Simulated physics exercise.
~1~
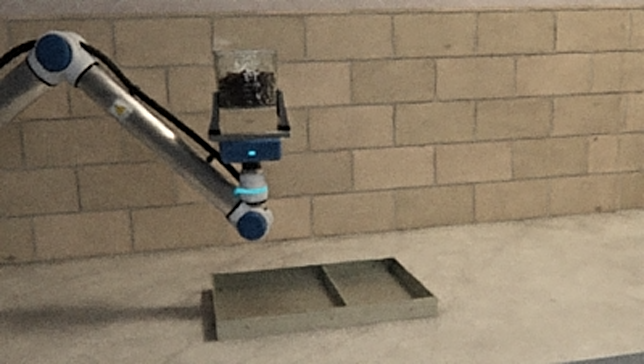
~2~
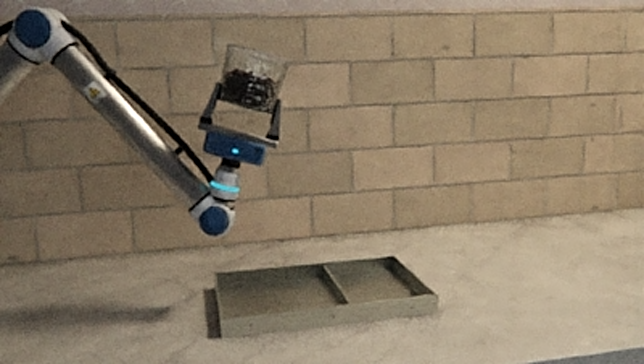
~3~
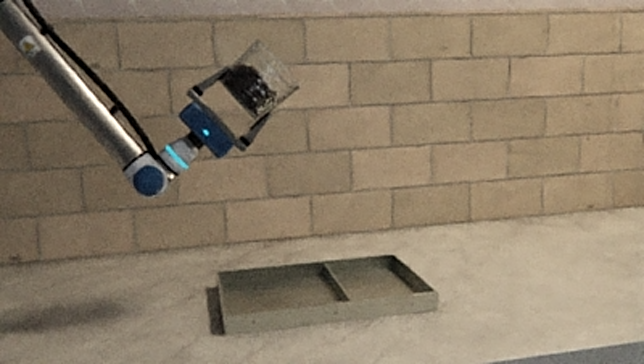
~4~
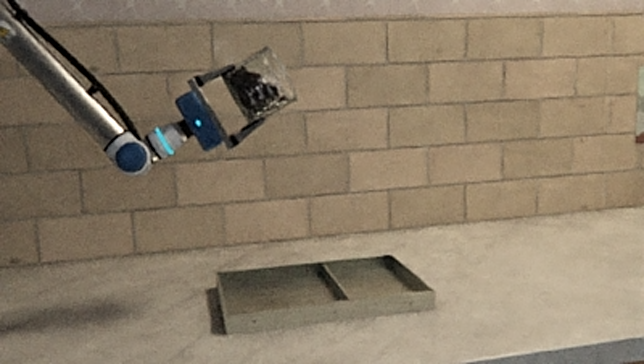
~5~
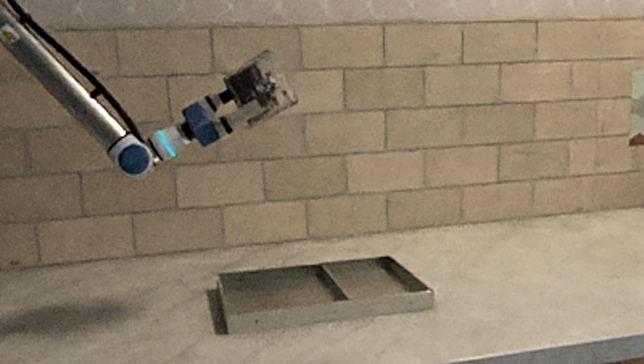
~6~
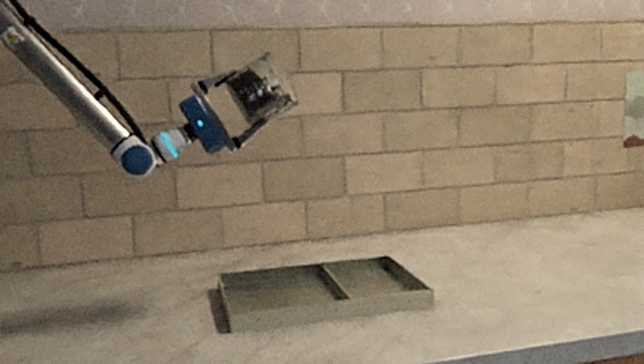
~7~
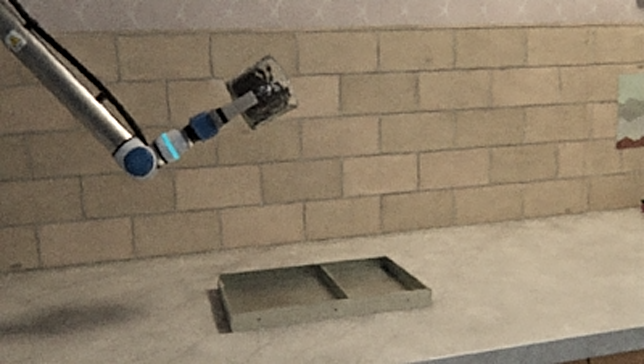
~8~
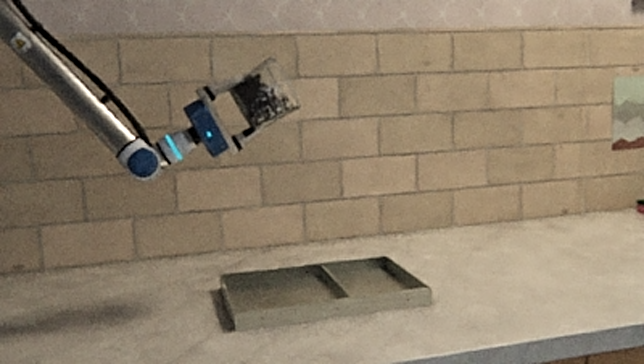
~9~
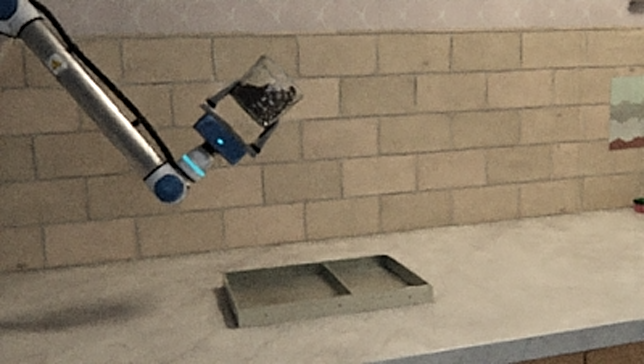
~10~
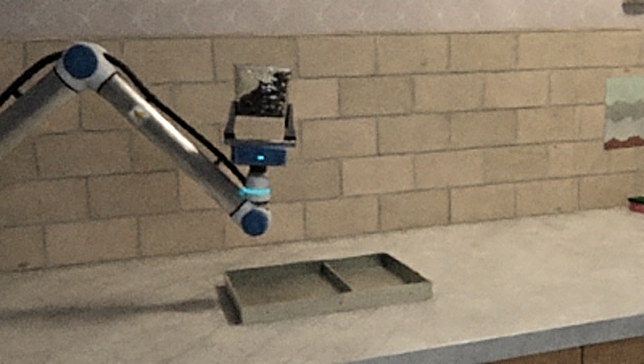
At the start, a robot arm holds a clear cup of dark beans upright in its gripper, above a pale table where a shallow divided tray rests before a brick wall. The arm draws back to the left and tips the cup steeply over toward the right. Holding that slant, the gripper rolls the cup around its own axis and back again, while the beans shift inside and the view drifts slightly sideways. The arm then swings the cup back upright. At the end the beans are still in the cup, and the tray sits unmoved and empty.
